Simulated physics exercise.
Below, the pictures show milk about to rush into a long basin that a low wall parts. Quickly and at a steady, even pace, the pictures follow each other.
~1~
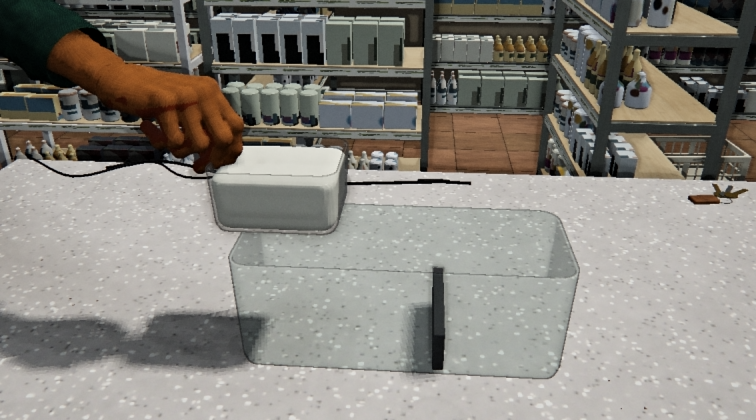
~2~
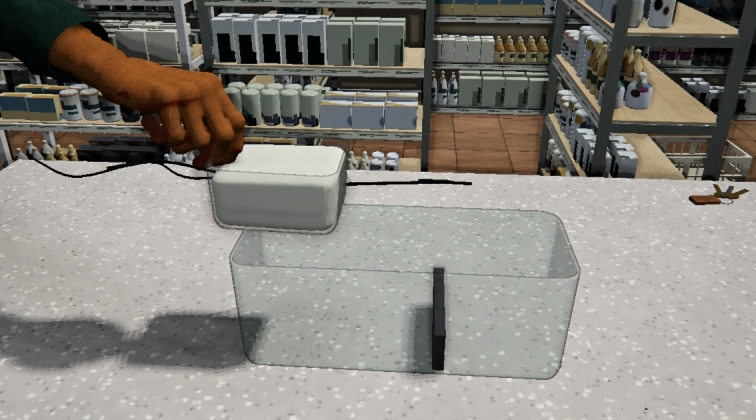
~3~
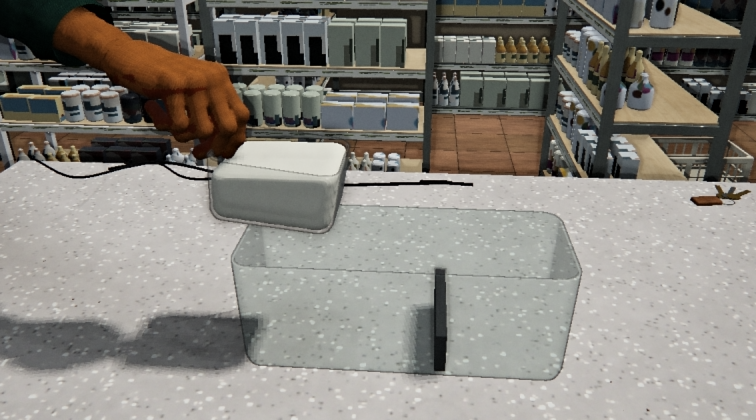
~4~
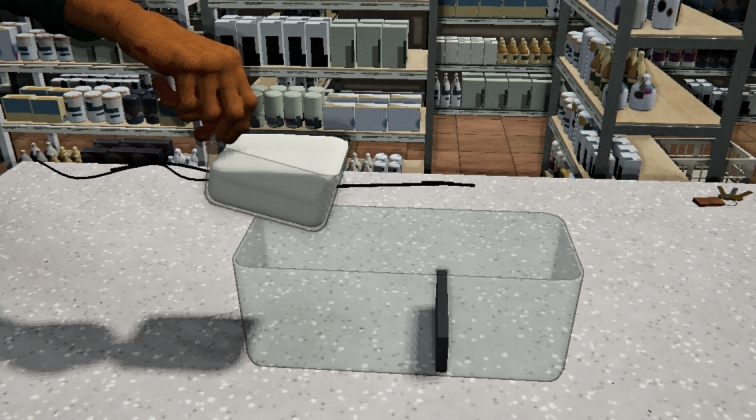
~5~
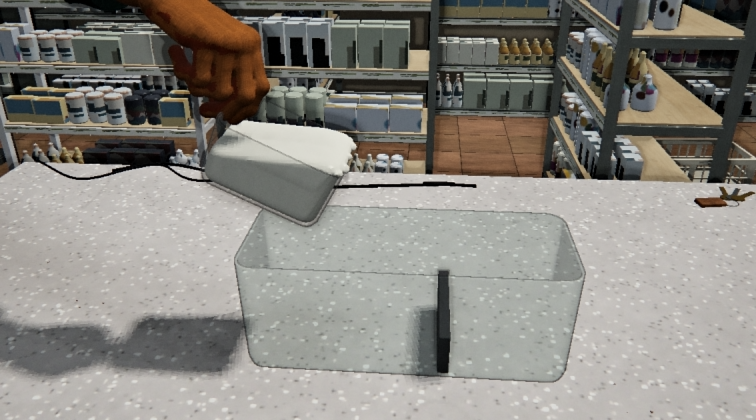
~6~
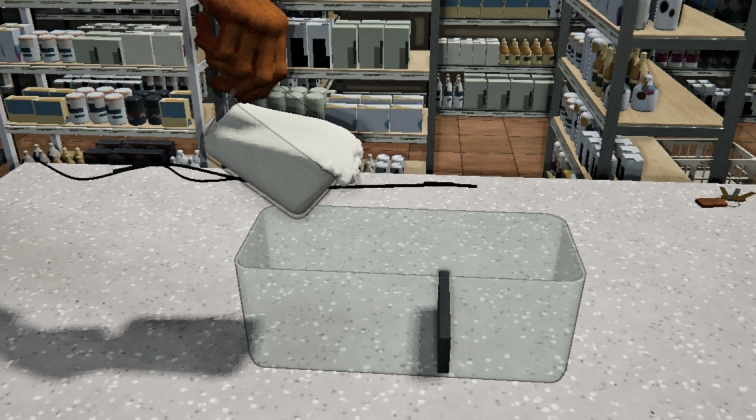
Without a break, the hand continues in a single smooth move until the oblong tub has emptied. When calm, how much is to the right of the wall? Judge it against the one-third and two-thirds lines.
The amount right of the wall is going to settle in the middle, one third to two thirds.
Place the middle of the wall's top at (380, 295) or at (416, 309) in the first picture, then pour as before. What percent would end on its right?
I'd expect near 80 percent the first time and near 60 percent the next.
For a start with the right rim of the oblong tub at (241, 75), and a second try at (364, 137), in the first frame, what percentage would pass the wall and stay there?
Roughly 10 % the first time and roughly 65 % the second.
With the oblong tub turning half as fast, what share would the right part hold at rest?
Some 50 per cent.
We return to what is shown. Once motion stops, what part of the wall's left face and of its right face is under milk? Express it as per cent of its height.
The left comes to 20 % and the right to 50 %.
A moment on, the tilt is 107° and 23 per cent is still to pour, 23 is left of the wall and 0 right of it.
Next, the tilt is 112° and 2 per cent is still to pour, 21 is left of the wall and 71 right of it.
Then the tilt is 112° and 0 per cent is still to pour, 32 is left of the wall and 43 right of it.
Later the tilt is 112° and 0 per cent is still to pour, 41 is left of the wall and 56 right of it.
In the end 42 per cent lies left of the wall, 55 right of it and 3 outside.
